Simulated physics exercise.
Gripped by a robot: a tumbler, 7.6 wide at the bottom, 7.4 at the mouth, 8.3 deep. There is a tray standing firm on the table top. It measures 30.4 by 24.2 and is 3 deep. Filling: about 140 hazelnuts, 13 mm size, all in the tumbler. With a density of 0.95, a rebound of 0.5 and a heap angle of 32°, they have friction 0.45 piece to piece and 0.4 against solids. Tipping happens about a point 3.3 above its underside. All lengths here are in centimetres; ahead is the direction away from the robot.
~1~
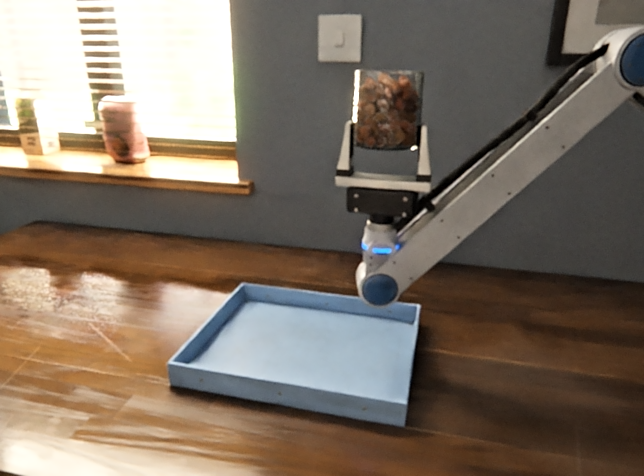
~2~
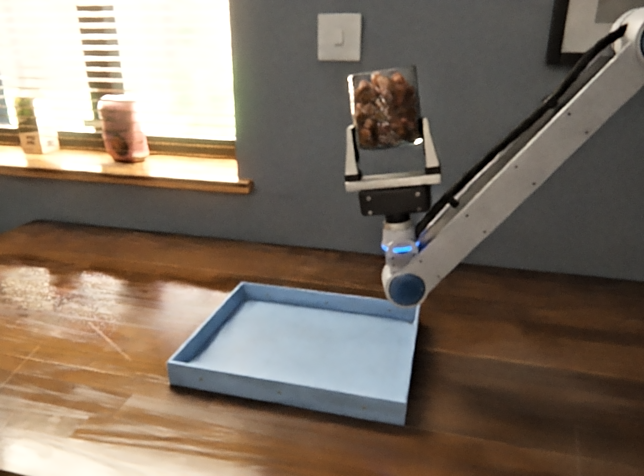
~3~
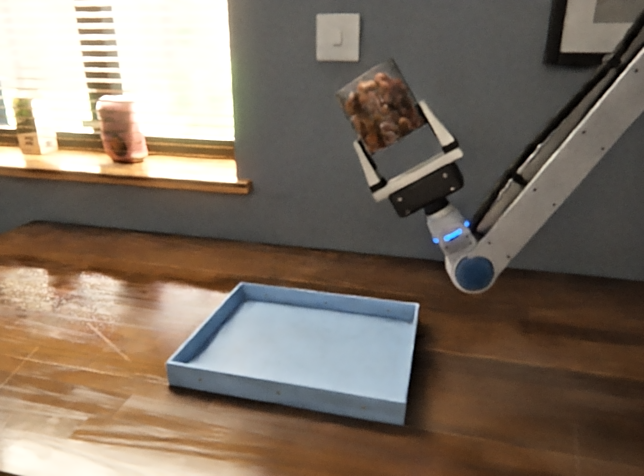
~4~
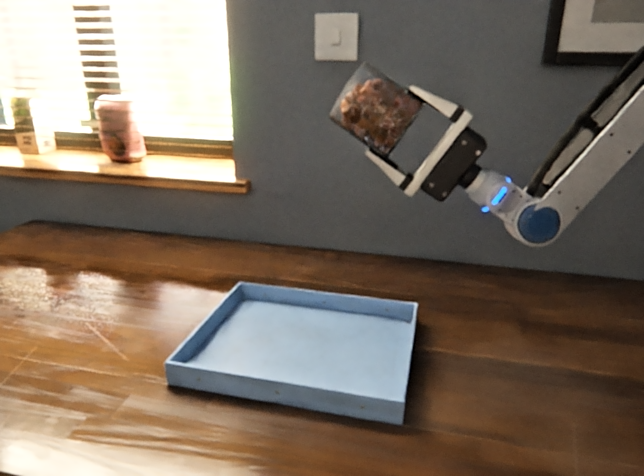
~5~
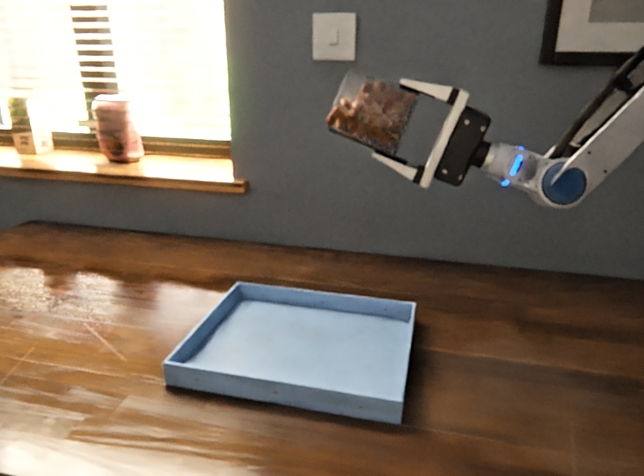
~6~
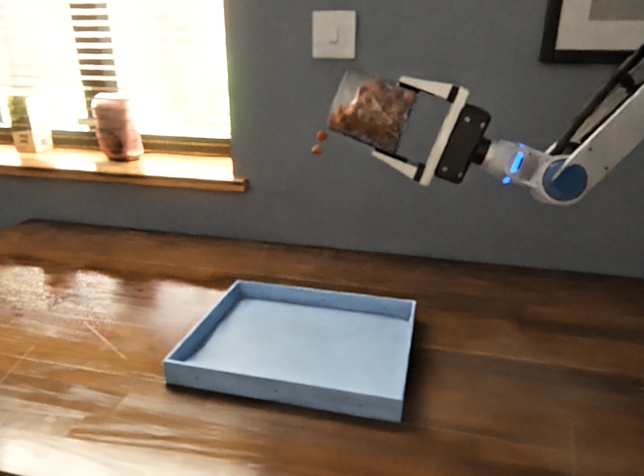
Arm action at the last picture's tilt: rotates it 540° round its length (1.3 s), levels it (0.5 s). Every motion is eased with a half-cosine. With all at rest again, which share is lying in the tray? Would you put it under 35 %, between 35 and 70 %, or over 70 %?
I would put it under 35 %.
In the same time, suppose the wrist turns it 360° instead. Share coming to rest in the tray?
In that case you'd get close to 20 per cent.
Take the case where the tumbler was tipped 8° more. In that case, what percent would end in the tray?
I'd expect close to 40 per cent then.
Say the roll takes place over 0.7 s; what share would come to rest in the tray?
In that case around 10 percent.
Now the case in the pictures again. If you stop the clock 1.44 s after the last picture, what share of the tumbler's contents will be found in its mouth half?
Mouth-half share: Approx. 40 in a hundred.
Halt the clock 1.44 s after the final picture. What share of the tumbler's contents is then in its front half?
About 55 %.
Then, 0.72 s after the last picture, tipped 72°, highest piece 38 above the table; 119 in the tumbler, 9 in the tray, 9 in flight or on a rim.
Then, 1.44 s after the last picture, tipped 59°, highest piece 36 above the table; 105 in the tumbler, 26 in the tray, 1 on the table or floor, 5 in flight or on a rim.
Then, 2.00 s after the last picture, upright, highest piece 39 above the table; 105 in the tumbler, 31 in the tray, 1 on the table or floor.
Then, 2.70 s after the last picture, upright, highest piece 39 above the table; 105 in the tumbler, 31 in the tray, 1 on the table or floor.
Final count, 105 in the tumbler, 31 in the tray, 1 on the table or floor. That is 23 % in the tray.
